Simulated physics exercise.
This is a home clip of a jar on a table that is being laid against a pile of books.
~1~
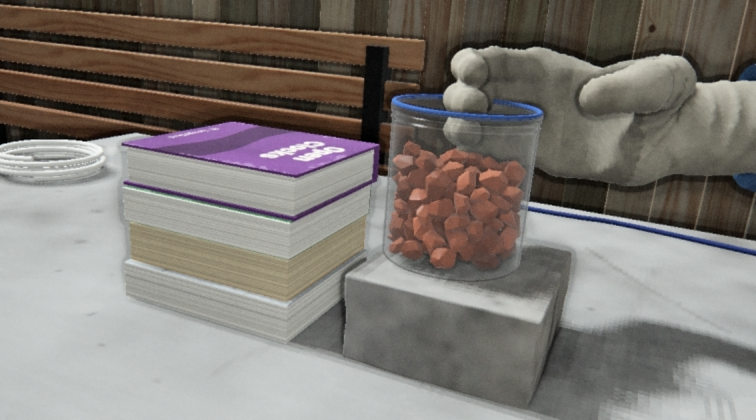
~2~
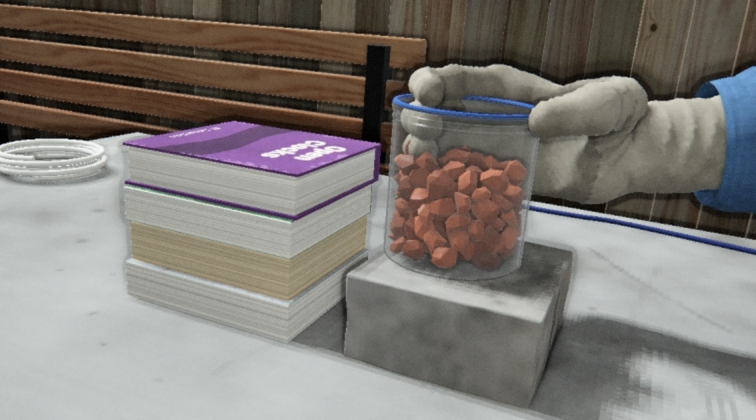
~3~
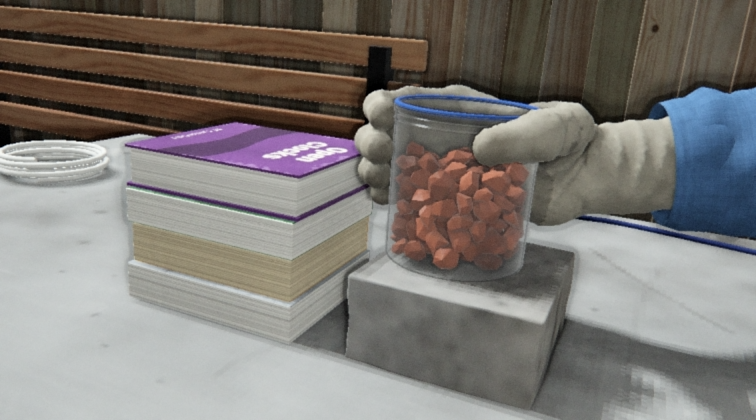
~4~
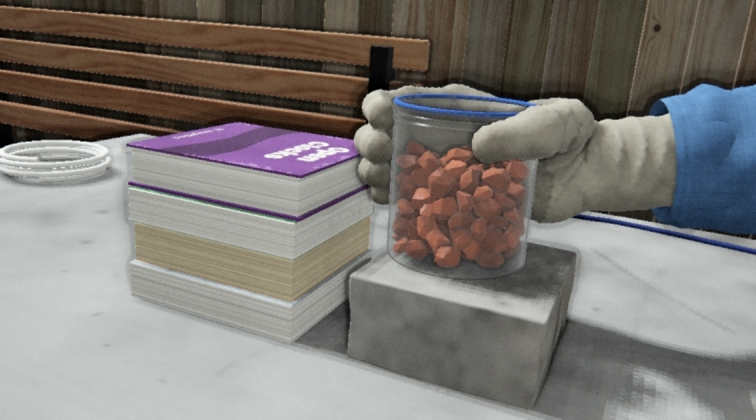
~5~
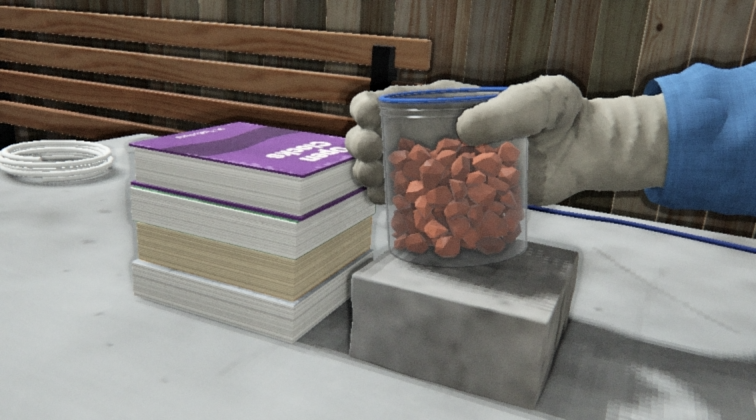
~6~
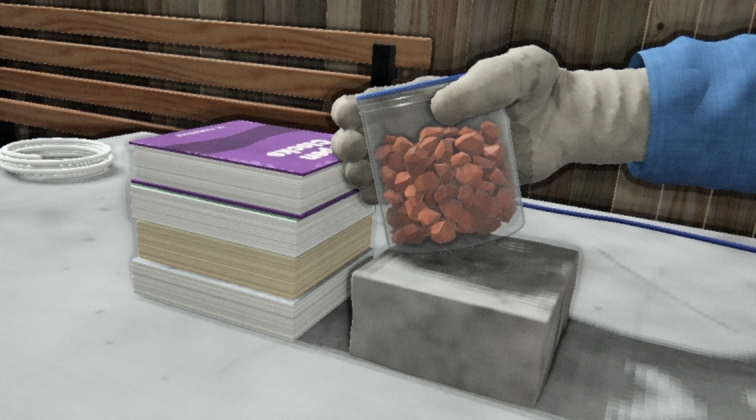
Clear jar of reddish chunks being grasped by a gloved hand, lifted slightly off a grey block and tilted left toward stacked books.
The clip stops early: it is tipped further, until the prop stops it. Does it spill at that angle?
With it resting there, I'd say the filling remains held.
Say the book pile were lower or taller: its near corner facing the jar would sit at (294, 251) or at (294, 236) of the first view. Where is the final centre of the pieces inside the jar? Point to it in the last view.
The middle would end roughly at (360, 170) the first time, then roughly at (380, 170).
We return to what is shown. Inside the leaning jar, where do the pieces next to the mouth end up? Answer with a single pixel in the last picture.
Around (375, 141).
Then, 0.13 s past the last view, the jar leans 25°; everything is still inside.
Then, 0.29 s past the last view, the jar leans 32°; everything is still inside.
Then, 0.46 s past the last view, the jar rests on the book pile at 33°; everything is still inside.
Finally, the jar rests on the book pile at 33°; everything is still inside.
